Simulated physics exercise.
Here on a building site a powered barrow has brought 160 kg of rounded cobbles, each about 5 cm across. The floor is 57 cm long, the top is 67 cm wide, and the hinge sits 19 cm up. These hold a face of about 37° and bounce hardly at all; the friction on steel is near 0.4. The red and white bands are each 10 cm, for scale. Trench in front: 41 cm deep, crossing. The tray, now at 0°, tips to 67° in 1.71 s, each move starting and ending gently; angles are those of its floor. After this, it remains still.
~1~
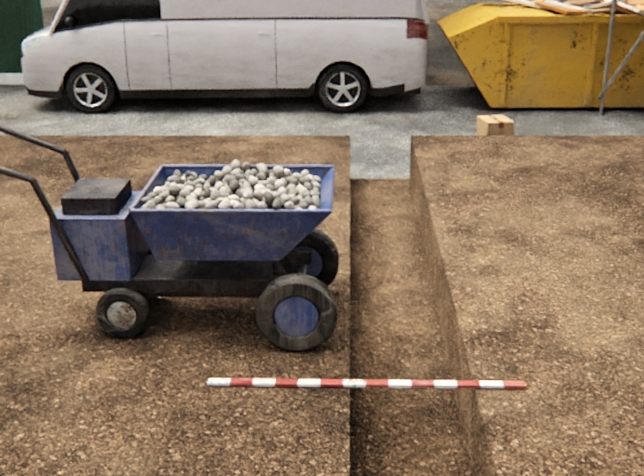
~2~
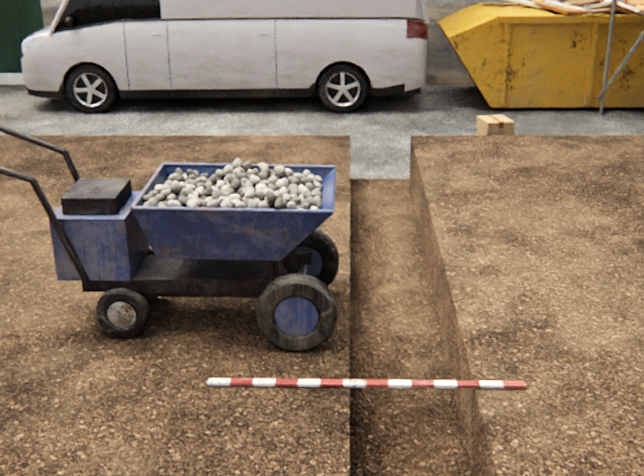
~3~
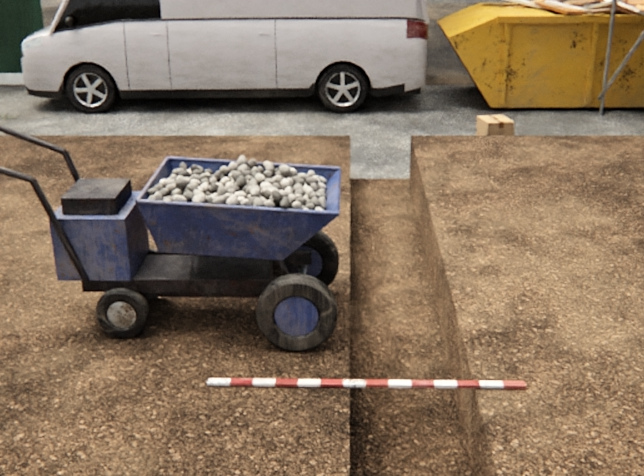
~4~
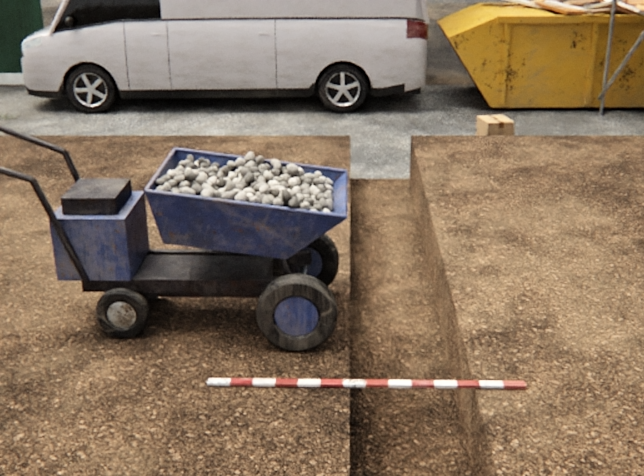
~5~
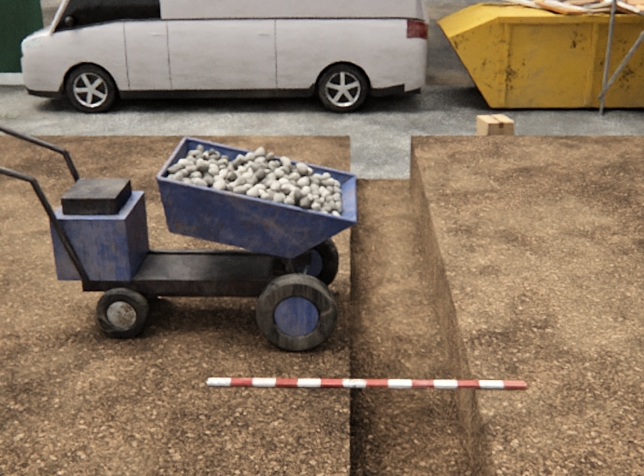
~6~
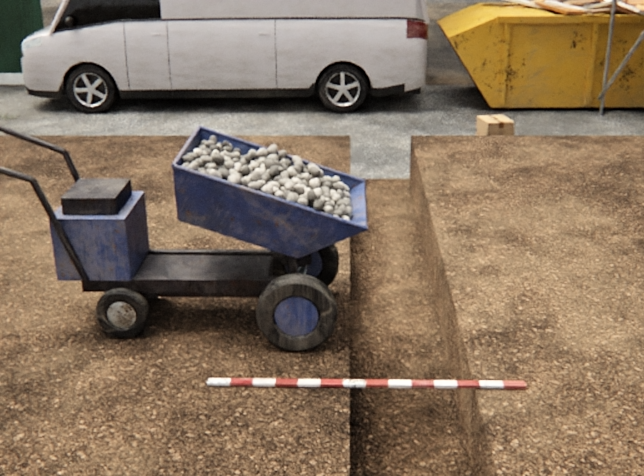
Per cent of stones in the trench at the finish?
About 69 %.
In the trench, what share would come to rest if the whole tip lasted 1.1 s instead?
It would be near 60 percent.
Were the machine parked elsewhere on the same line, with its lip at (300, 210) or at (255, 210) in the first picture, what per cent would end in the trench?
Some 95 and some 100 per cent, in that order.
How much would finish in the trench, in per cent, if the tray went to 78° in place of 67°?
Then roughly 70 percent.
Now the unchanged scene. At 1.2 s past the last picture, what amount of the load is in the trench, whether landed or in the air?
Some 35 per cent.
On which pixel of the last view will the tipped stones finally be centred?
Centre estimate: Around (439, 374).
Then, 0.7 s after the last picture the floor is at 56°, 99 % in the tray, 1 % in the trench; the foremost stones are at (418, 254).
Then, 1.2 s after the last picture the floor is at 67°, 41 % in the tray, 37 % in the trench, 22 % past the trench; the foremost stones are at (542, 315).
Then, 1.6 s after the last picture the floor is at 67°, 16 % in the tray, 53 % in the trench, 32 % past the trench; the foremost stones are at (614, 309).
Then, 3.5 s after the last picture the floor is at 67°, 0 % in the tray, 69 % in the trench, 31 % past the trench; the foremost stones are past the picture's edge.
